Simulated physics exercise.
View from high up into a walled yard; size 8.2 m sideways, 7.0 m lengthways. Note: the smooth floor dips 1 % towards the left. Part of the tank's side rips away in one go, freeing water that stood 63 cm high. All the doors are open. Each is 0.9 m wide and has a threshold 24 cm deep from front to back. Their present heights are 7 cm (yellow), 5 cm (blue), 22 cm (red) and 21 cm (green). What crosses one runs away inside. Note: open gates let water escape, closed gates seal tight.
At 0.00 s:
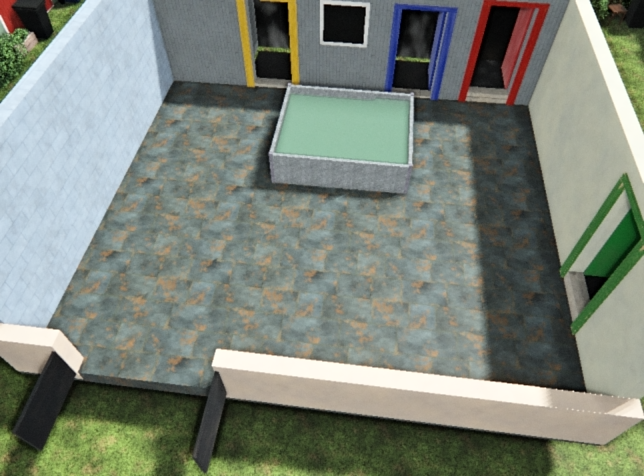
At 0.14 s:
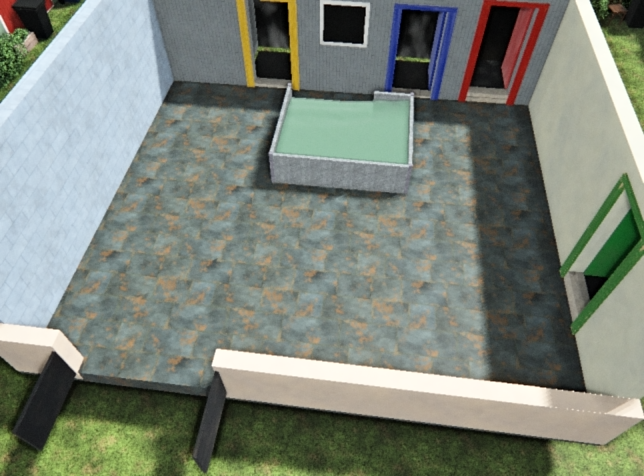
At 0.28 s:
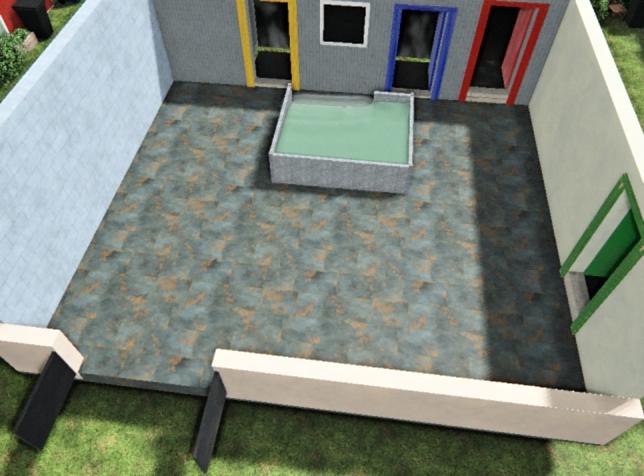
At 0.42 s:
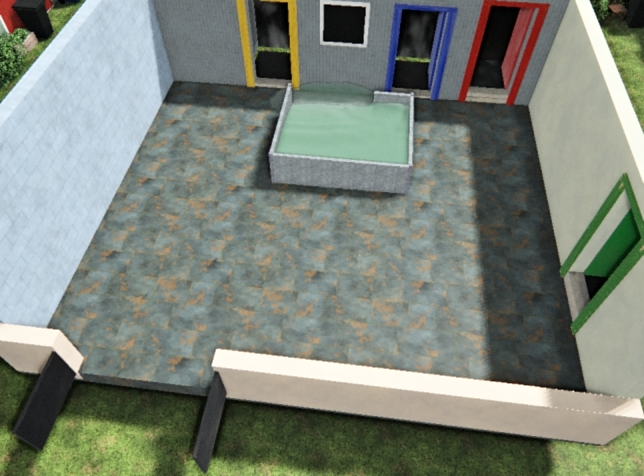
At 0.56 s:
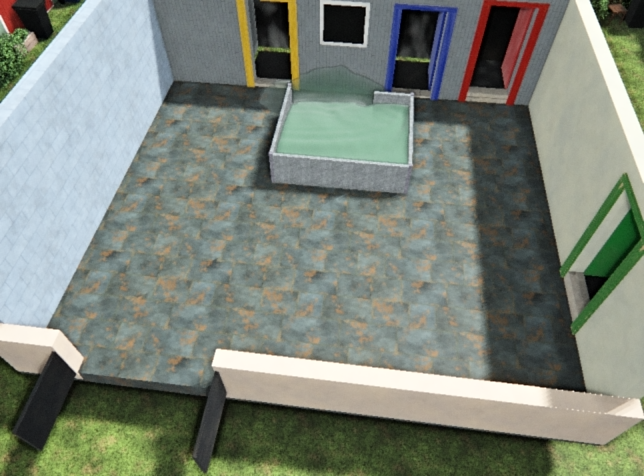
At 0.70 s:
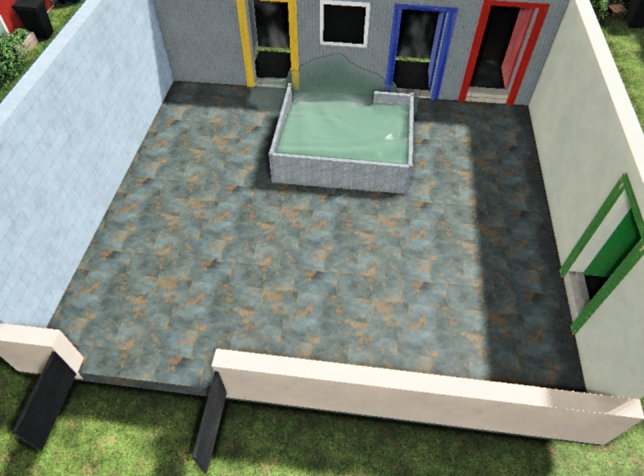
A walled yard held a stone tank of still green water until part of its far side broke open, and water poured out behind it, spreading along the back wall to the yellow door.
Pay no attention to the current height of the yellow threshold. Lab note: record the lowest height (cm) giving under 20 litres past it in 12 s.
Lowest height: 25 cm.
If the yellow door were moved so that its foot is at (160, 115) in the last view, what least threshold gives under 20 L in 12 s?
You'd want it roughly 25 cm high.
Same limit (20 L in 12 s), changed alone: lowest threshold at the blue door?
Blue - roughly 9.5 cm.
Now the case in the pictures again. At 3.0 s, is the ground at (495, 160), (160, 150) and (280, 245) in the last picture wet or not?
In turn: Flooded, wet, dry.
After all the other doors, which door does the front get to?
I'd say the green door.
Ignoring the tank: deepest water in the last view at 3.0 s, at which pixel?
Near pixel (178, 89).
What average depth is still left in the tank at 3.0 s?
The average depth is some 27 cm.
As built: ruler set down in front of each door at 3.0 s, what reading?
At the yellow door the depth is 17 cm, at blue 11 cm, at red 5 cm and at green 0 cm.
After 1.4 s water covers 10 % of the floor, deepest (54 cm) near (332, 95); 23 cm at the yellow door, 30 litres in over its 7 cm threshold.
After 3.0 s water covers 30 % of the floor, deepest (33 cm) near (178, 89); 17 cm at the yellow door, 152 litres in over its 7 cm threshold.
After 12.0 s water covers 95 % of the floor, deepest (10 cm) near (170, 89); 6 cm at the yellow door, 230 litres in over its 7 cm threshold.
At the yellow door as built, the water arrived by 0.6 s and peaked near 23 cm at 1.6 s.
Run again over the same 12 s with other heights there, 34 litres in over 22 cm, 9 litres over 29.5 cm. The limit of 20 litres is kept from about 25 cm up.
